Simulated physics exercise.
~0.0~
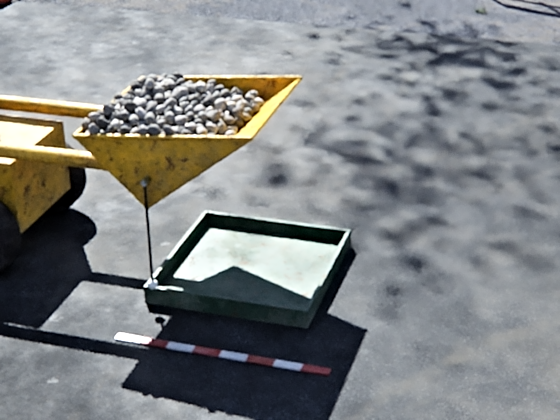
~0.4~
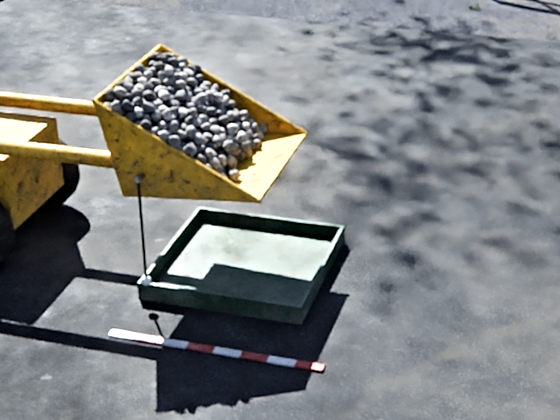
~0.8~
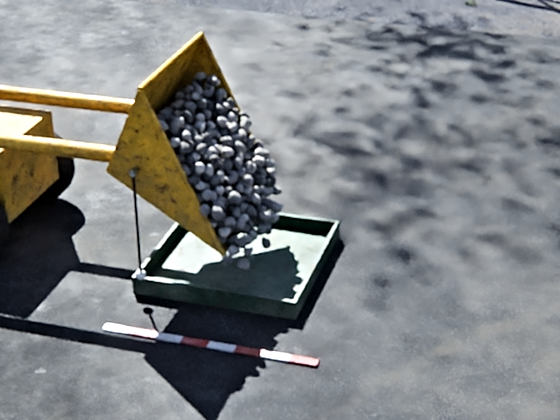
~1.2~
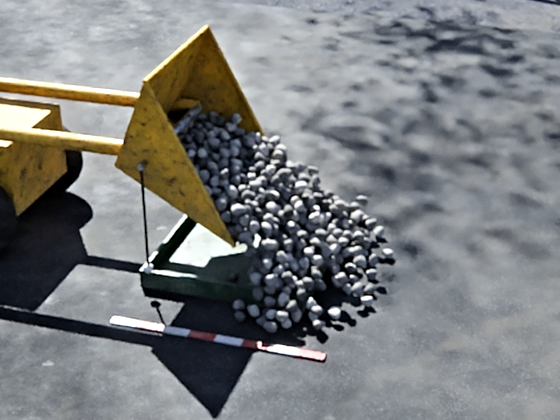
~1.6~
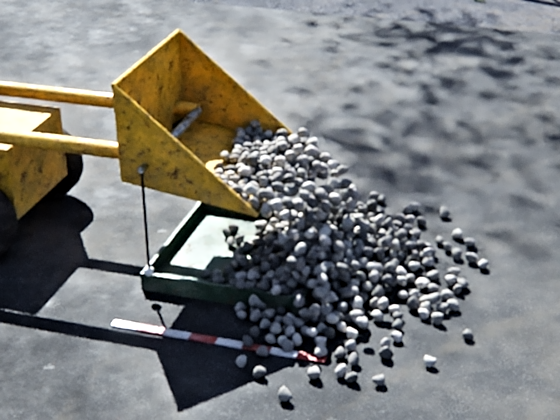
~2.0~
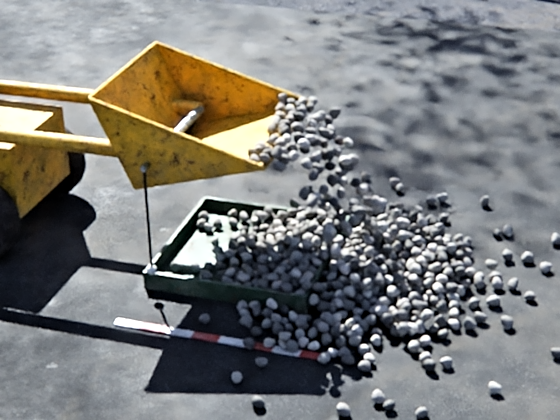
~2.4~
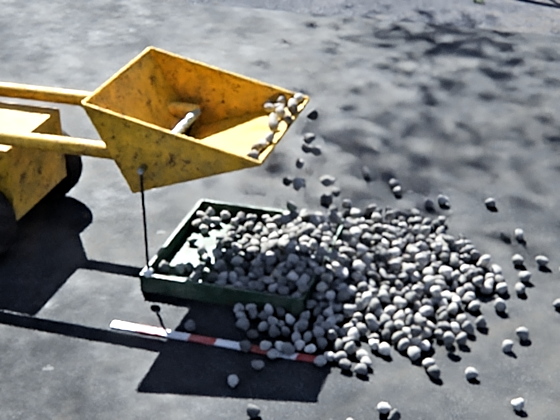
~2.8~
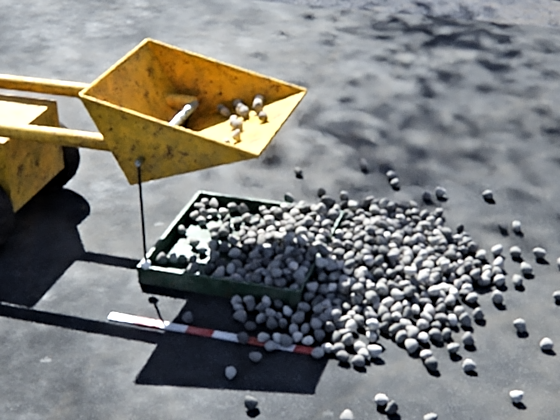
On sunlit grey pavement, a yellow loader tips a bucket of round grey stones over a low green tray, spilling them partly inside but mostly beyond it to the right, then tilts back, leaving a few stones in the bucket and many scattered across the ground.
